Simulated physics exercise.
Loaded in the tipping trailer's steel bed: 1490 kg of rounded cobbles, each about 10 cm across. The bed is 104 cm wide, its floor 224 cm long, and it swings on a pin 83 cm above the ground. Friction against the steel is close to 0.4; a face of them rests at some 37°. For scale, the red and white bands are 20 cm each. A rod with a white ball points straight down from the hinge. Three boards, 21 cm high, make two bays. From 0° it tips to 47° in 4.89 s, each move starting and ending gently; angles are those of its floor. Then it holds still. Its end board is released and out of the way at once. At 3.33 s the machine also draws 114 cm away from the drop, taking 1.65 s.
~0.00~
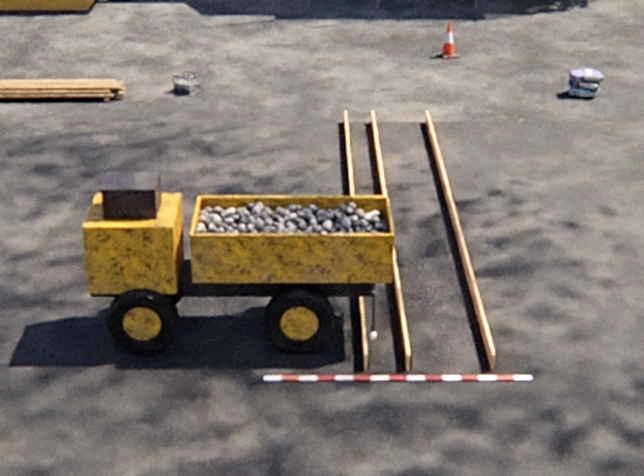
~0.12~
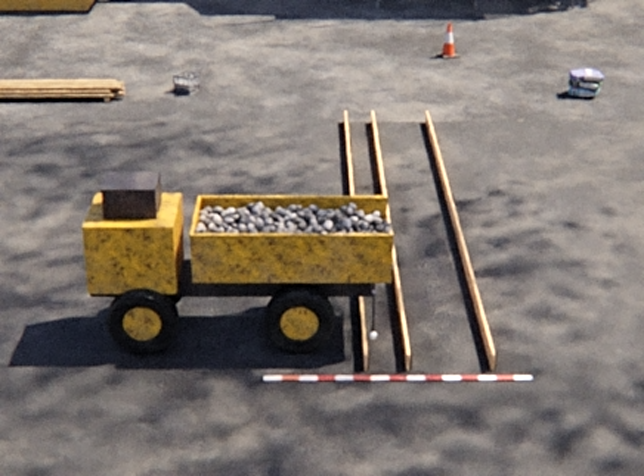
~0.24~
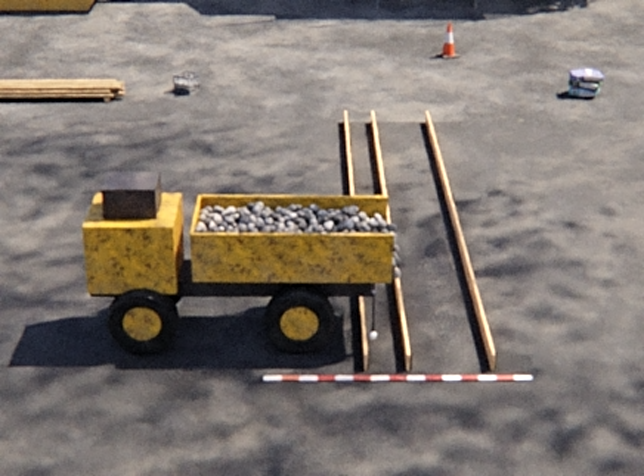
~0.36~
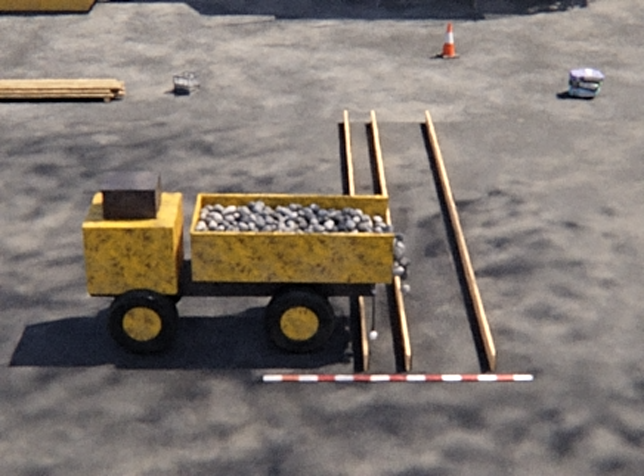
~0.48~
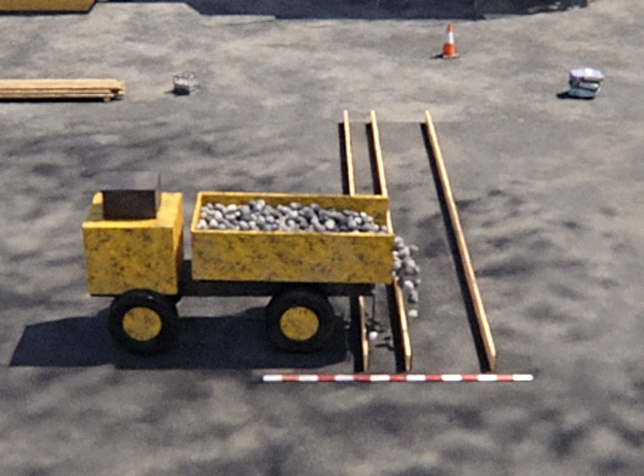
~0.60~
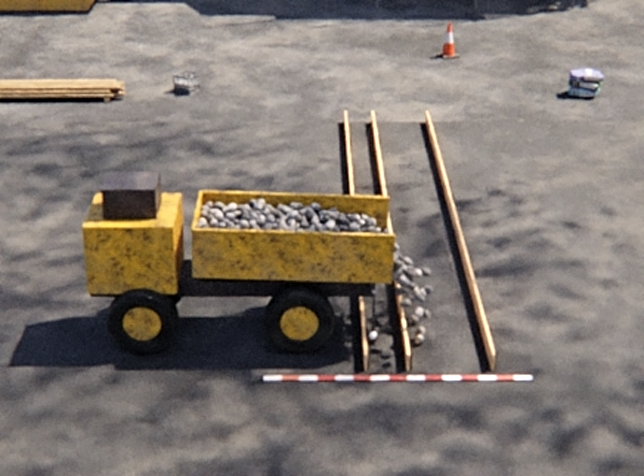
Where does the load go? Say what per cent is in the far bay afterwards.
Close to 70 in a hundred.
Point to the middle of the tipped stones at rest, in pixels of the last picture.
Their middle is at about (433, 318).
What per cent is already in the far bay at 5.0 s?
Some 70 per cent.
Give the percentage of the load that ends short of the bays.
Some 0 per cent of the load.
After 3.7 s the floor is at 40°; 20 % in the bed, 10 % in the near bay, 67 % in the far bay, 2 % past the last board; the foremost stones are at (512, 326).
After 5.0 s the floor is at 47°; 0 % in the bed, 1 % short of the bays, 22 % in the near bay, 70 % in the far bay, 7 % past the last board; the foremost stones are at (575, 315).
After 5.4 s the floor is at 47°; 0 % in the bed, 1 % short of the bays, 22 % in the near bay, 70 % in the far bay, 7 % past the last board; the foremost stones are at (576, 314).
After 8.4 s the floor is at 47°; 0 % in the bed, 1 % short of the bays, 22 % in the near bay, 70 % in the far bay, 7 % past the last board; the foremost stones are at (576, 314).
